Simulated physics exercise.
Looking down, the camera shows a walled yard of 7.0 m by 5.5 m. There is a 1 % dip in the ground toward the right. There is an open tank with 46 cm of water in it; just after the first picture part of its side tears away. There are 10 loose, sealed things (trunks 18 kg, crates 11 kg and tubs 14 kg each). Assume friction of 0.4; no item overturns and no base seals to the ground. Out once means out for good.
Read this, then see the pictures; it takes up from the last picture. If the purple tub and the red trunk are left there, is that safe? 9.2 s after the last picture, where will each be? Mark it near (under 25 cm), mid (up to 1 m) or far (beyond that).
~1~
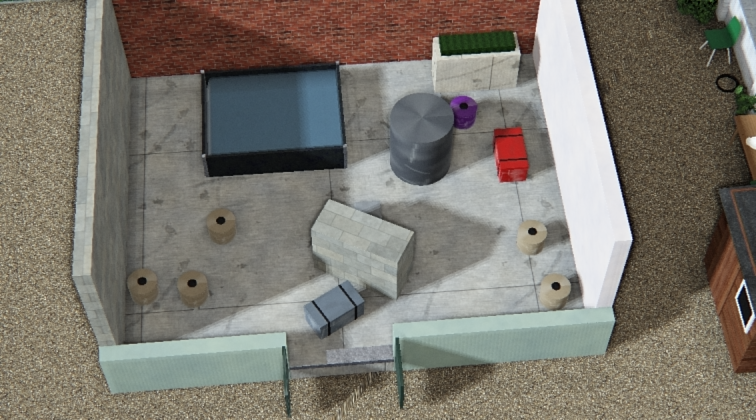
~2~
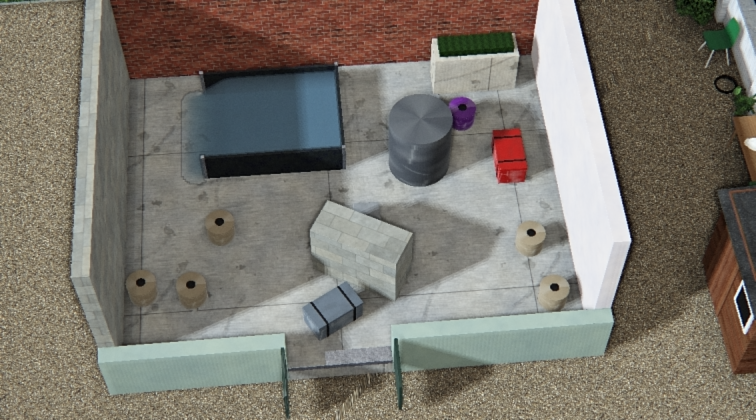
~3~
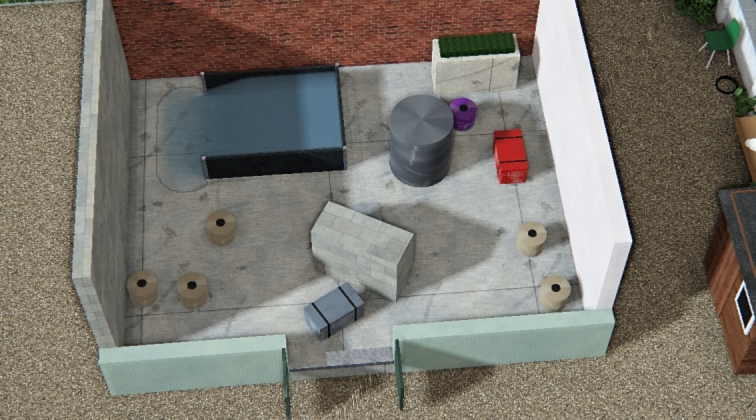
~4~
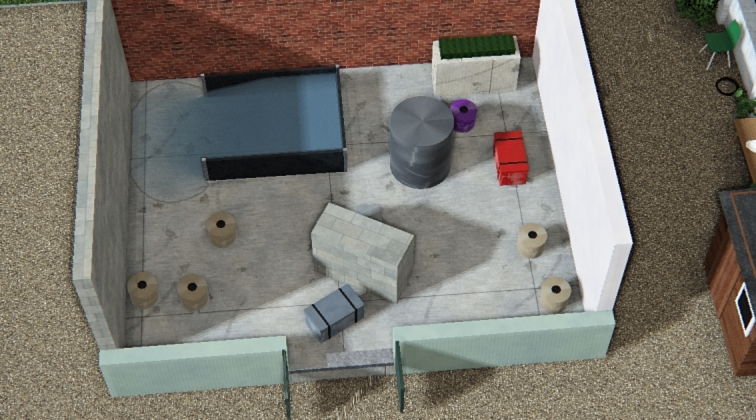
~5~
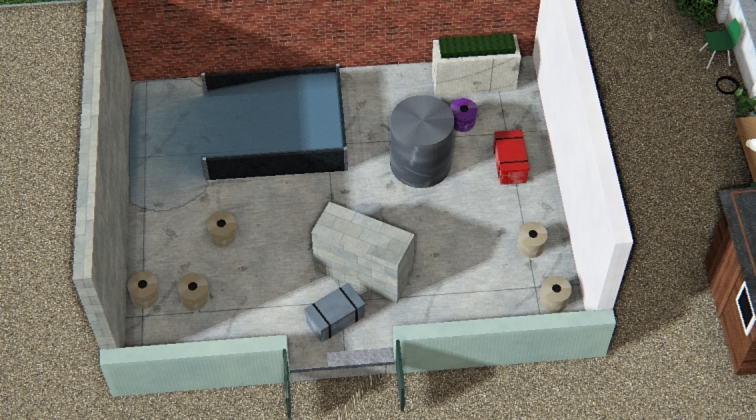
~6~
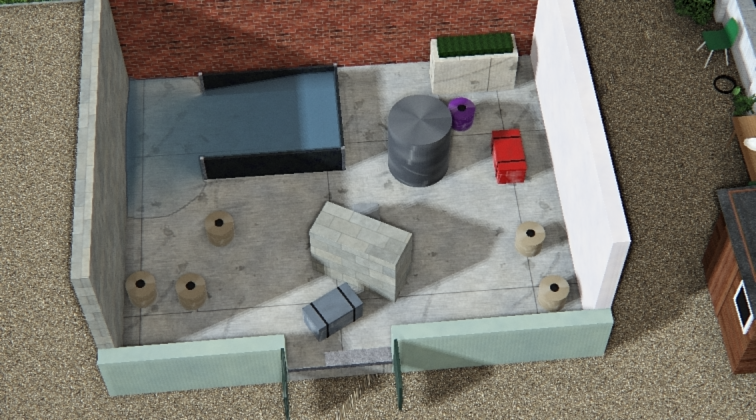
Purple tub - near; red trunk - near.
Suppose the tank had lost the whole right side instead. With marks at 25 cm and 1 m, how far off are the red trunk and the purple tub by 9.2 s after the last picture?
In that case the red trunk winds up well away while the purple tub winds up well away.
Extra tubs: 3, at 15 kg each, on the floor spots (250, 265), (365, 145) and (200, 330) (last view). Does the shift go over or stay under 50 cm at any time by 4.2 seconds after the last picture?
In sequence: Stays within; stays within; goes beyond.
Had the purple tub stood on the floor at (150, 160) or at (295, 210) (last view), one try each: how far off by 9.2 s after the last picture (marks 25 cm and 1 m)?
Well, it gets swept off on the first try and scarcely moves on the second.
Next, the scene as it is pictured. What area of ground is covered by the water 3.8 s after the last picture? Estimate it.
21 m2.
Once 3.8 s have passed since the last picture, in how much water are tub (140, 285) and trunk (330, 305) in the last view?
Depth approx. 13 cm / 5 cm.
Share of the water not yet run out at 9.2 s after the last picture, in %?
Roughly 86 percent.
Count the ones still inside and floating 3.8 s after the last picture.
It comes to 1.
Then, 1.2 s after the last picture the purple tub is near (462, 108), 0.0 m from its start, aground; the red trunk is near (509, 149), 0.0 m from its start, aground; 0 of 10 are out; 0 afloat.
Then, 3.8 s after the last picture the purple tub is near (462, 108), 0.0 m from its start, aground; the red trunk is near (509, 149), 0.0 m from its start, aground; 0 of 10 are out; 1 afloat.
Then, 6.2 s after the last picture the purple tub is near (462, 108), 0.0 m from its start, aground; the red trunk is near (509, 149), 0.0 m from its start, aground; 0 of 10 are out; 1 afloat.
Then, 9.2 s after the last picture the purple tub is near (462, 108), 0.0 m from its start, aground; the red trunk is near (509, 149), 0.0 m from its start, aground; 0 of 10 are out; 0 afloat.
